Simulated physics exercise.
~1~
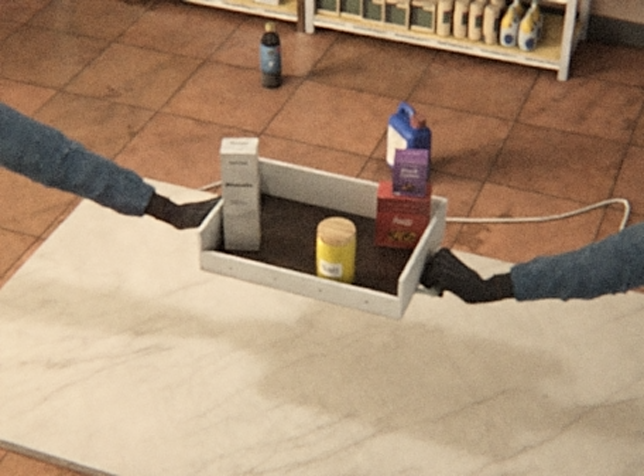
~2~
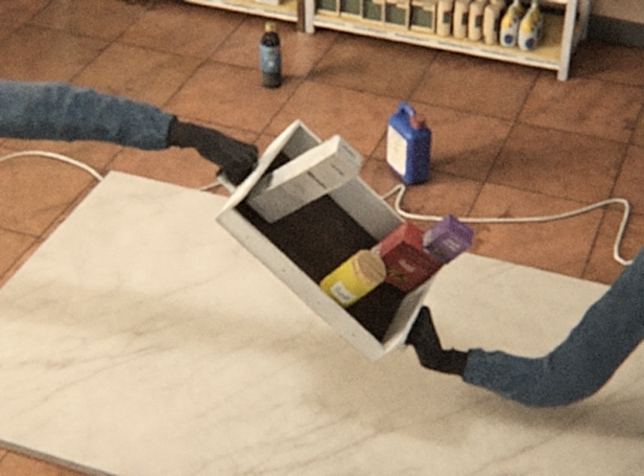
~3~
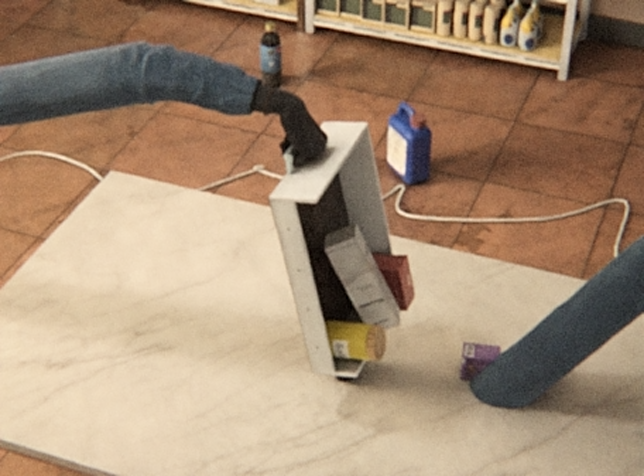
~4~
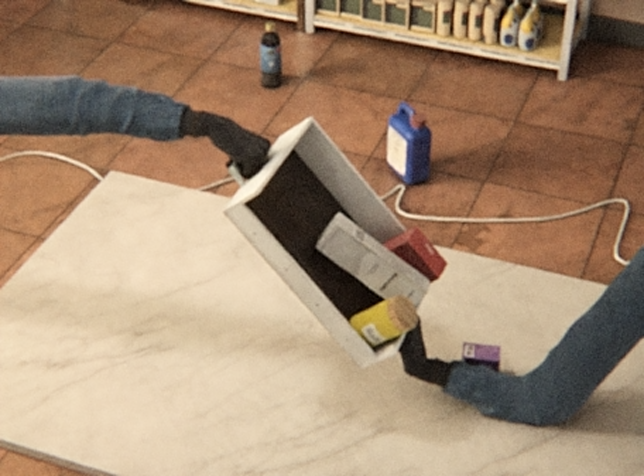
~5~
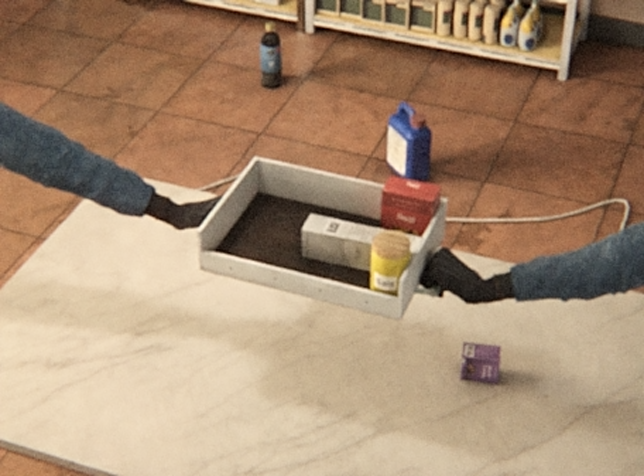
The footage shows two gloved hands tipping a crate steeply, right side down, so a purple packet drops onto the pale surface while a white carton topples; the hands then level the crate, with the fallen carton, upright yellow jar and red packet still inside.
